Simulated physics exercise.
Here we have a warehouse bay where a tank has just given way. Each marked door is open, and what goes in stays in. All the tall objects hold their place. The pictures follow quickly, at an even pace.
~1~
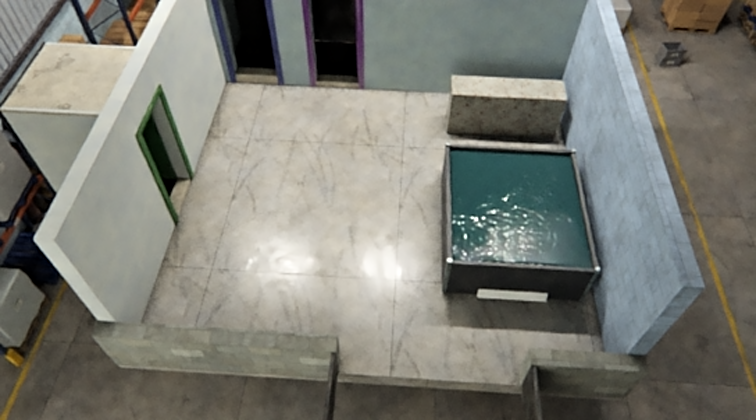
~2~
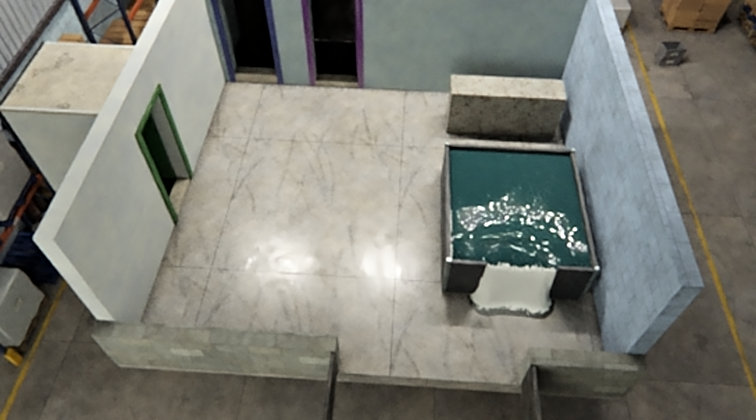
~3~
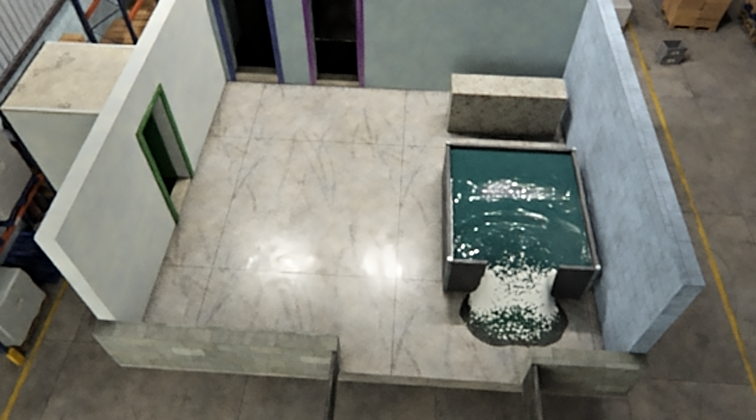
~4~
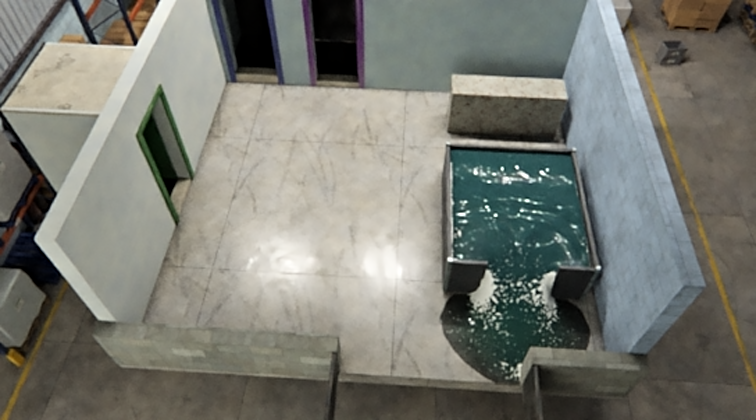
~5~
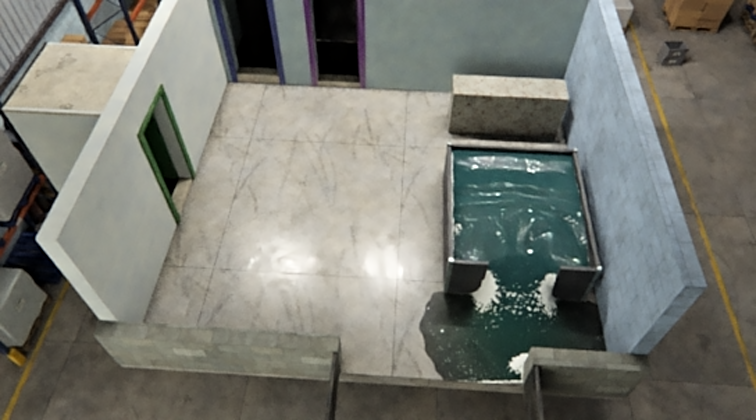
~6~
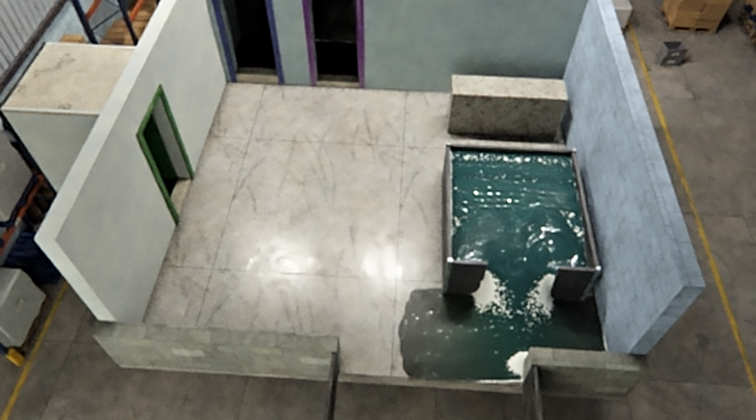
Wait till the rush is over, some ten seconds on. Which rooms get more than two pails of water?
The blue door stays under that; the purple door stays under that; the green door stays under that.
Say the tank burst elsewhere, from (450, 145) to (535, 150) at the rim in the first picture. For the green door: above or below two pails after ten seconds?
In short: The green one goes over.
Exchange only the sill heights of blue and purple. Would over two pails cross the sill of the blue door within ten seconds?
One by one: Blue takes less.
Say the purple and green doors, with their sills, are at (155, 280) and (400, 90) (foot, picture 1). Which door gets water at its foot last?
That is the purple one.
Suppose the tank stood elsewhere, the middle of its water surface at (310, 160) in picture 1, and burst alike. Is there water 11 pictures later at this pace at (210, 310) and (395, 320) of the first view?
As listed: Wet, awash.
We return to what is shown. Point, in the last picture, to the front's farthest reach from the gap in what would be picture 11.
At about (352, 358).
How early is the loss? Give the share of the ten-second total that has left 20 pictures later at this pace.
Roughly 50 per cent.
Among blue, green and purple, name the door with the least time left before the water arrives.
It is the purple one.
A moment on, water covers 10 % of the floor; the blue door not reached, the purple door not reached, the green door not reached.
Next, water covers 10 % of the floor; the blue door not reached, the purple door not reached, the green door not reached.
Then, water covers 15 % of the floor; the blue door not reached, the purple door not reached, the green door not reached.
Later, water covers 35 % of the floor; the blue door not reached, the purple door not reached, the green door not reached.
In the end, water covers 55 % of the floor; the blue door wet at the sill, nothing in, the purple door wet at the sill, nothing in, the green door not reached.
